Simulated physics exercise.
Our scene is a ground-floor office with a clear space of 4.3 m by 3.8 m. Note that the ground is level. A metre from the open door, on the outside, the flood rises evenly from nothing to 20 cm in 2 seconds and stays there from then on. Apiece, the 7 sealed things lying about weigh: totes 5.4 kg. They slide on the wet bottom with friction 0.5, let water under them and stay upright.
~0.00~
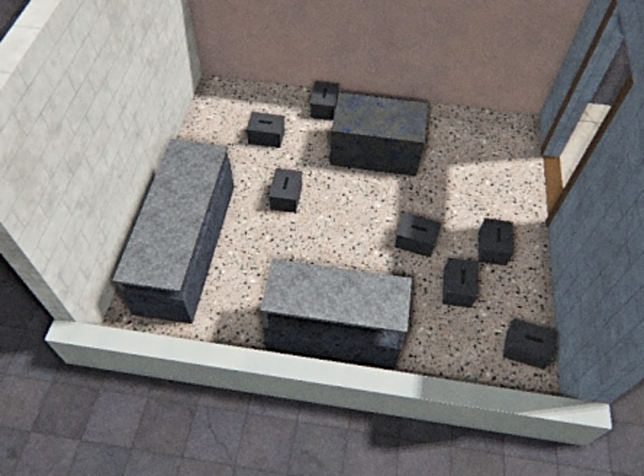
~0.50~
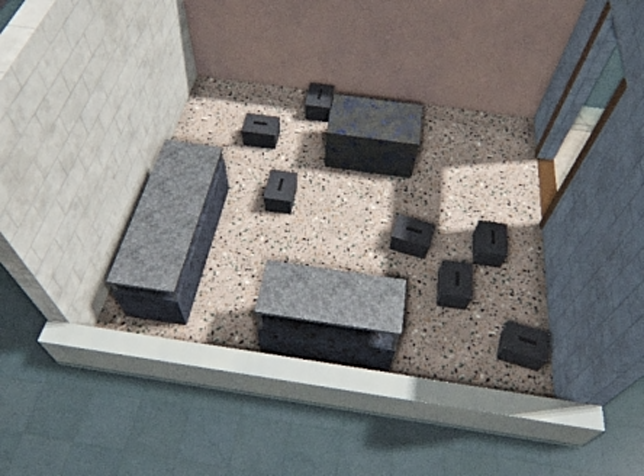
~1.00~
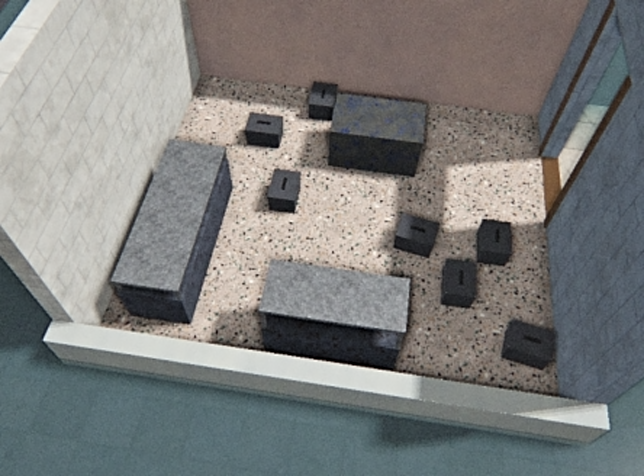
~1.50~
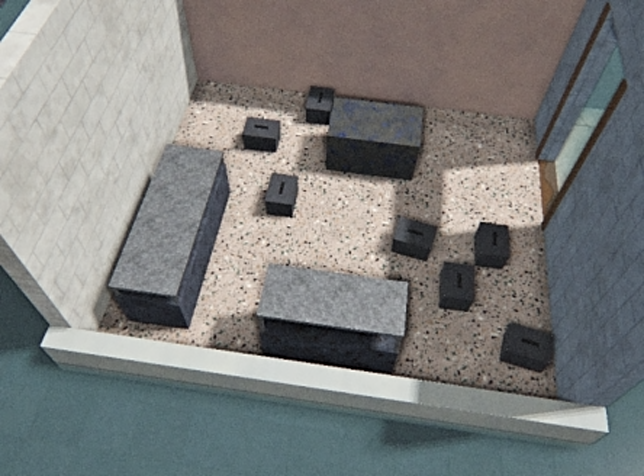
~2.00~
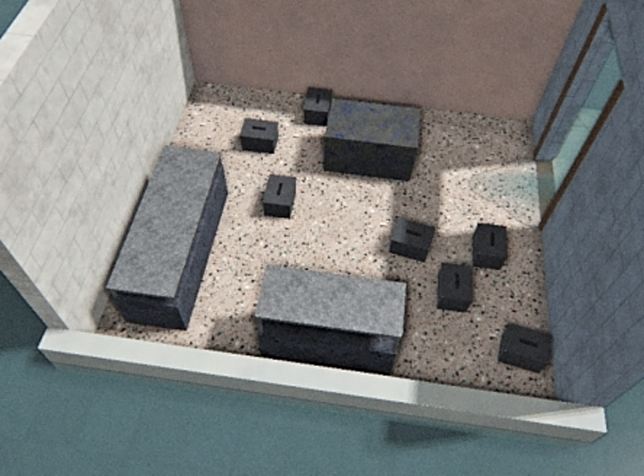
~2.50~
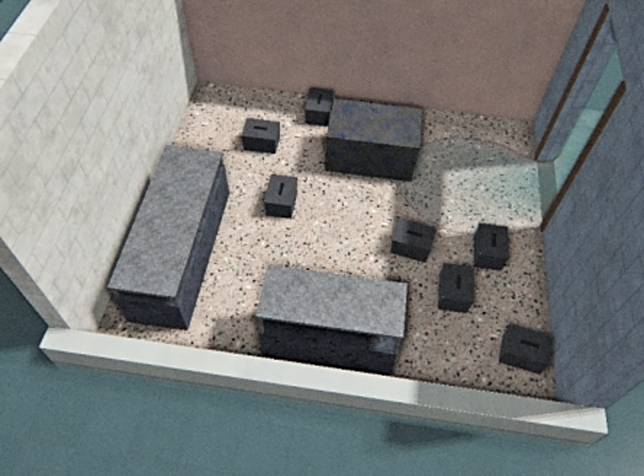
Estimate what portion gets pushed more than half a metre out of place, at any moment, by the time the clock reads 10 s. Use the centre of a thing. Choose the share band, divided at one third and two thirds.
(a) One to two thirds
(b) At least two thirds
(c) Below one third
The answer is a.
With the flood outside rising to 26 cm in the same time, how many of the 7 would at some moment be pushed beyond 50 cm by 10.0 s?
You'd get 4 in that case.
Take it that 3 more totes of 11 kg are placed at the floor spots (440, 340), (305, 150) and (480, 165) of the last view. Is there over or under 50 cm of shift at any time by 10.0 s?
Sequence: Below the line / below the line / above the line.
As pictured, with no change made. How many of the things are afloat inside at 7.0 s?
That would be 2 of them.
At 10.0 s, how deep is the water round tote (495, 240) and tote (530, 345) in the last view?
Some 3 cm at the first, some 4 cm at the second.
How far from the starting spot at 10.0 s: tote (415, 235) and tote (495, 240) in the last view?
First 80 cm, then 10 cm.
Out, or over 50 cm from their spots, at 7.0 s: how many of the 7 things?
I count 2.
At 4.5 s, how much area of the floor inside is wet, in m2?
Around 9.0 m2 of it.
After 3.5 s 0 of 7 are over 50 cm from their spots; 0 afloat.
After 4.5 s 0 of 7 are over 50 cm from their spots; 0 afloat.
After 7.0 s 2 of 7 are over 50 cm from their spots; 2 afloat.
After 10.0 s 4 of 7 are over 50 cm from their spots, and 4 have been at some point; 3 afloat.
